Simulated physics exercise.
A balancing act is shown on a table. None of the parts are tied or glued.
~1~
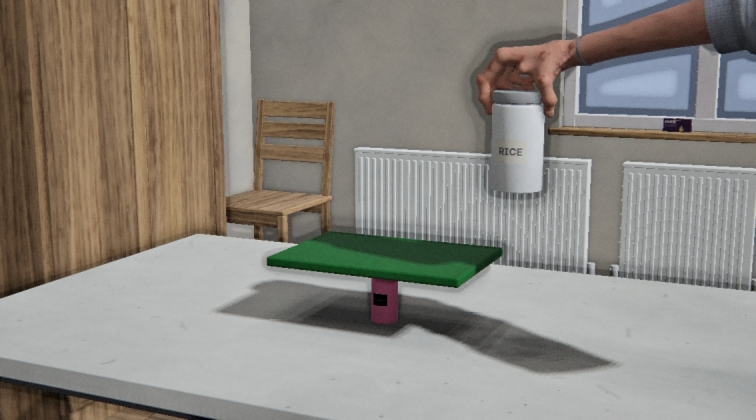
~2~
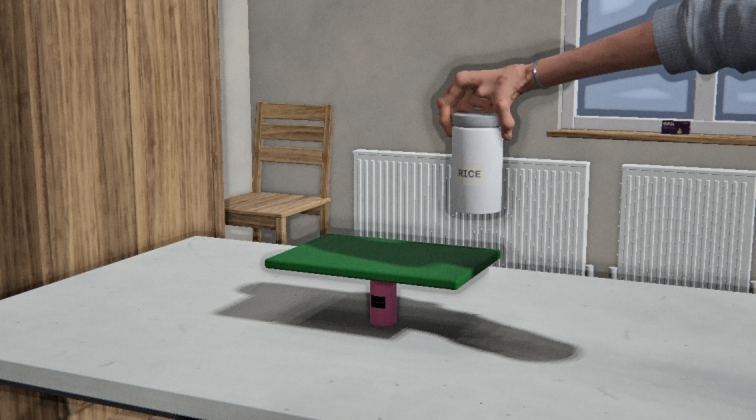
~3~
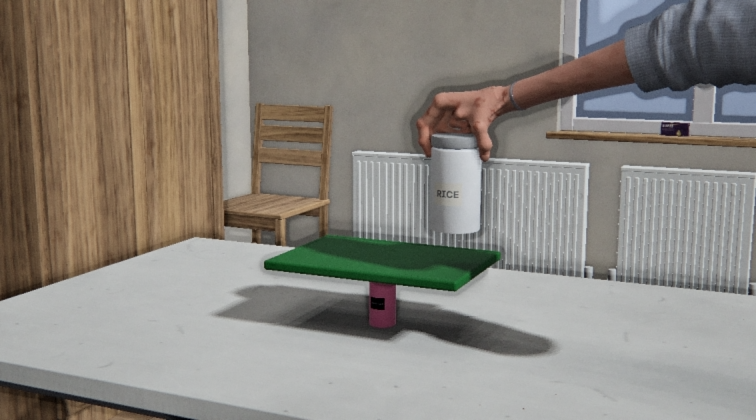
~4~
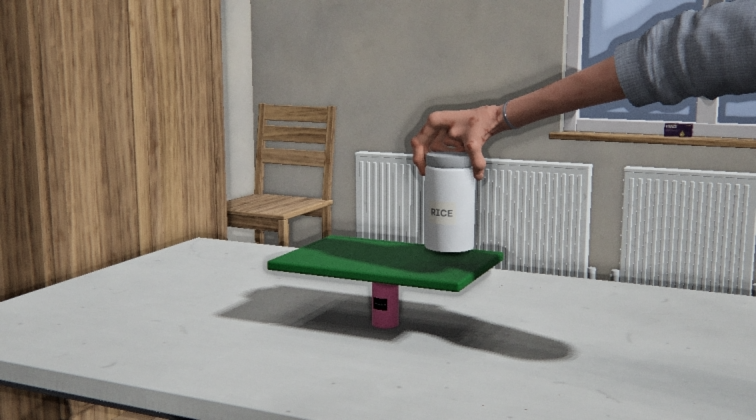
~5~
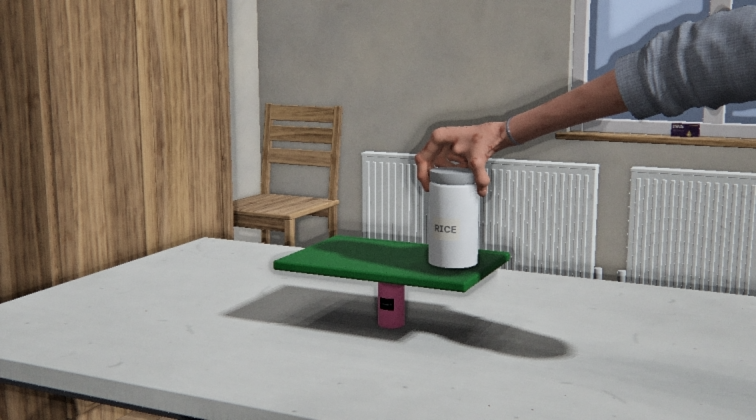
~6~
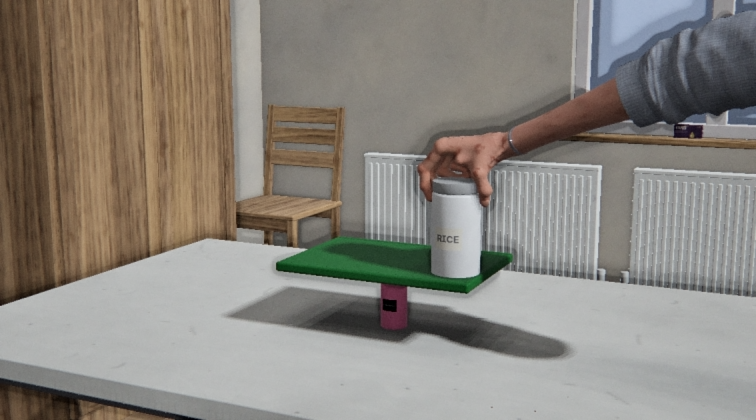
On a pale tabletop, a hand lowering a white rice jar onto the right side of a green board balanced on a small pink cylinder.
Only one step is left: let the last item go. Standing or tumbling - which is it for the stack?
Most likely something will tip or drop.
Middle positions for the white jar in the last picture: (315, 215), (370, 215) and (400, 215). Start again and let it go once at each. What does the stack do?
The first time it collapses, the second time it collapses, and the third time it stays standing.
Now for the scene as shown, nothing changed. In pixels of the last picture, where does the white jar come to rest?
I'd say around (537, 345) in the last view.
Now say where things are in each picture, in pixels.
In the first frame, still above its spot; white jar (518, 141); green lid (387, 256).
In the second frame, still above its spot; white jar (477, 162); green lid (385, 258).
In the third frame, still above its spot; white jar (456, 182); green lid (385, 260).
In the fourth frame, still above its spot; white jar (450, 201); green lid (388, 261).
In the fifth frame, still above its spot; white jar (454, 217); green lid (394, 261).
In the sixth frame, set down, still held; white jar (456, 227); green lid (396, 262).
Then, 0.30 s past the last view, white jar now fallen; green lid rocked 37° from its first pose.
Then, 0.40 s past the last view, green lid rocked 42° from its first pose; pink shaker displaced about its own width.
Then, 0.70 s past the last view, green lid now fallen; pink shaker displaced about its own width.
Finally, fallen, green lid and white jar; moved from the start, pink shaker. Final places as the last picture's camera would see them, white jar near (537, 345). The stack loses its balance.
